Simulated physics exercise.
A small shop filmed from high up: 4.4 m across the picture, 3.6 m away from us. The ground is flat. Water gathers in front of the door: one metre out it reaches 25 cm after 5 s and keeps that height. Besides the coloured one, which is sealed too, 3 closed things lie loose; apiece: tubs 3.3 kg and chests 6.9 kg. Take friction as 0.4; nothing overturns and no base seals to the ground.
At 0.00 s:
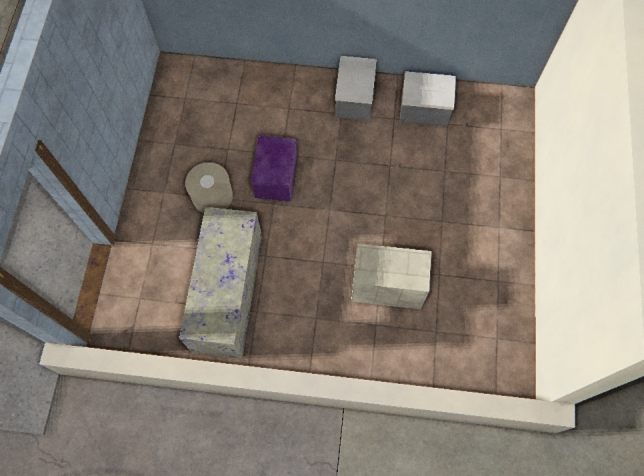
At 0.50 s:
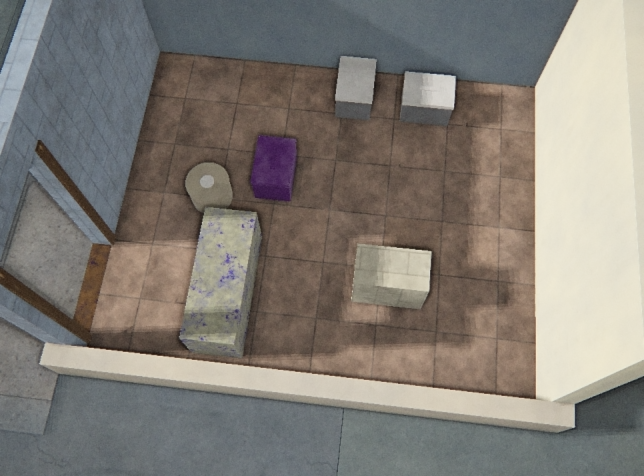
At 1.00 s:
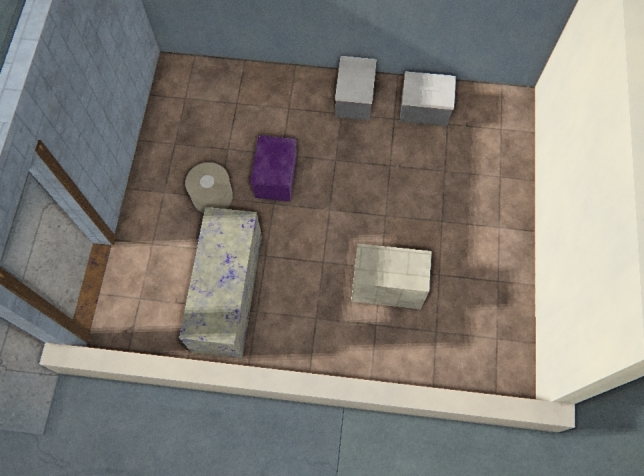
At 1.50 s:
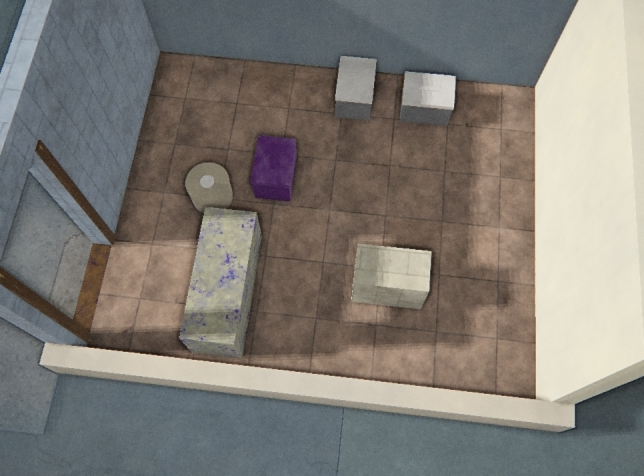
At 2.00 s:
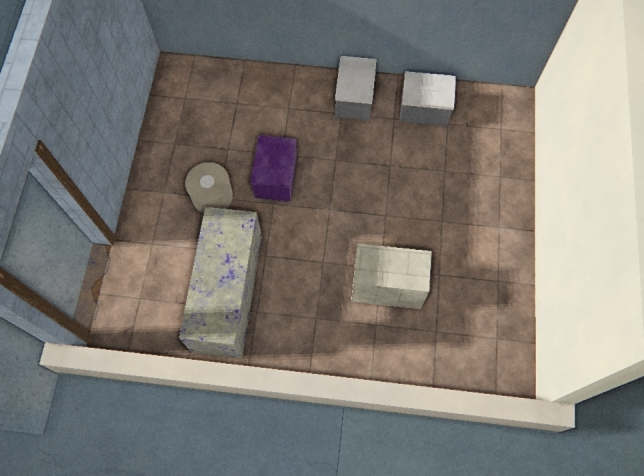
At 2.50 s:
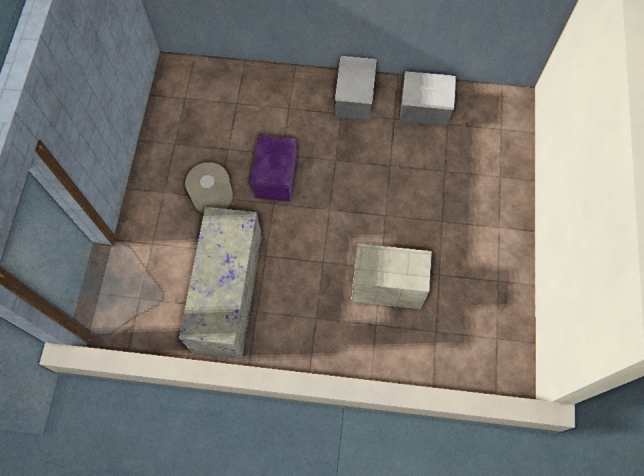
In a small shop, a thin sheet of water spreads in through the doorway on the left.
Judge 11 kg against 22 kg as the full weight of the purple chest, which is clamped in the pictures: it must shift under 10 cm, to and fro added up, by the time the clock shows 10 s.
I expect that only the higher weight holds it.
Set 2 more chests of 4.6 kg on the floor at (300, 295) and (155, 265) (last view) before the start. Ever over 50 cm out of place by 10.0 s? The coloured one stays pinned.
In that order: Short of it, more.
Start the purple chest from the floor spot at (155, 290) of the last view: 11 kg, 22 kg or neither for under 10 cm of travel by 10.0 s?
Neither is enough.
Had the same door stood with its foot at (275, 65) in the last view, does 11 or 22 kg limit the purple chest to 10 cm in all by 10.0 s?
Then neither weight holds it.
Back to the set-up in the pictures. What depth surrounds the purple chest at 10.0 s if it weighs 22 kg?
About 5 cm.
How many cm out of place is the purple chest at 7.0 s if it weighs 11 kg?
Roughly 20 cm.
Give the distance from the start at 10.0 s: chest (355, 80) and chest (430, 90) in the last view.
In that order: 140 cm, 100 cm.
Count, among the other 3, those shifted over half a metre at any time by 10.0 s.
3 of them.
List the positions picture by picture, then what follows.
In the first picture, the purple chest at (274, 160) rests on the ground; water covers 0.0 m2; 0 of 4 have shifted.
In the second picture, the purple chest at (274, 160) rests on the ground; water covers 0.0 m2; 0 of 4 have shifted.
In the third picture, the purple chest at (274, 160) rests on the ground; 0.0 m2 under water; 0 of 4 have shifted.
In the fourth picture, the purple chest at (274, 160) rests on the ground; water covers 0.0 m2; 0 of 4 have shifted.
In the fifth picture, the purple chest at (274, 160), on the bottom; water covers 0.0 m2; 0 of 4 have shifted.
In the sixth picture, the purple chest at (274, 160), on the bottom; water covers 0.4 m2; 0 of 4 have shifted.
After 3.5 s the purple chest would be 0 cm from its start with 11 kg and 0 cm from its start with 22 kg; 0 cm of water round it then.
After 4.5 s the purple chest would be 0 cm from its start with 11 kg and 0 cm from its start with 22 kg; 2 cm of water round it then.
After 7.0 s the purple chest would be 23 cm from its start with 11 kg and 0 cm from its start with 22 kg; 4 cm of water round it then.
After 10.0 s the purple chest would be 47 cm from its start with 11 kg and 2 cm from its start with 22 kg; 5 cm of water round it then.
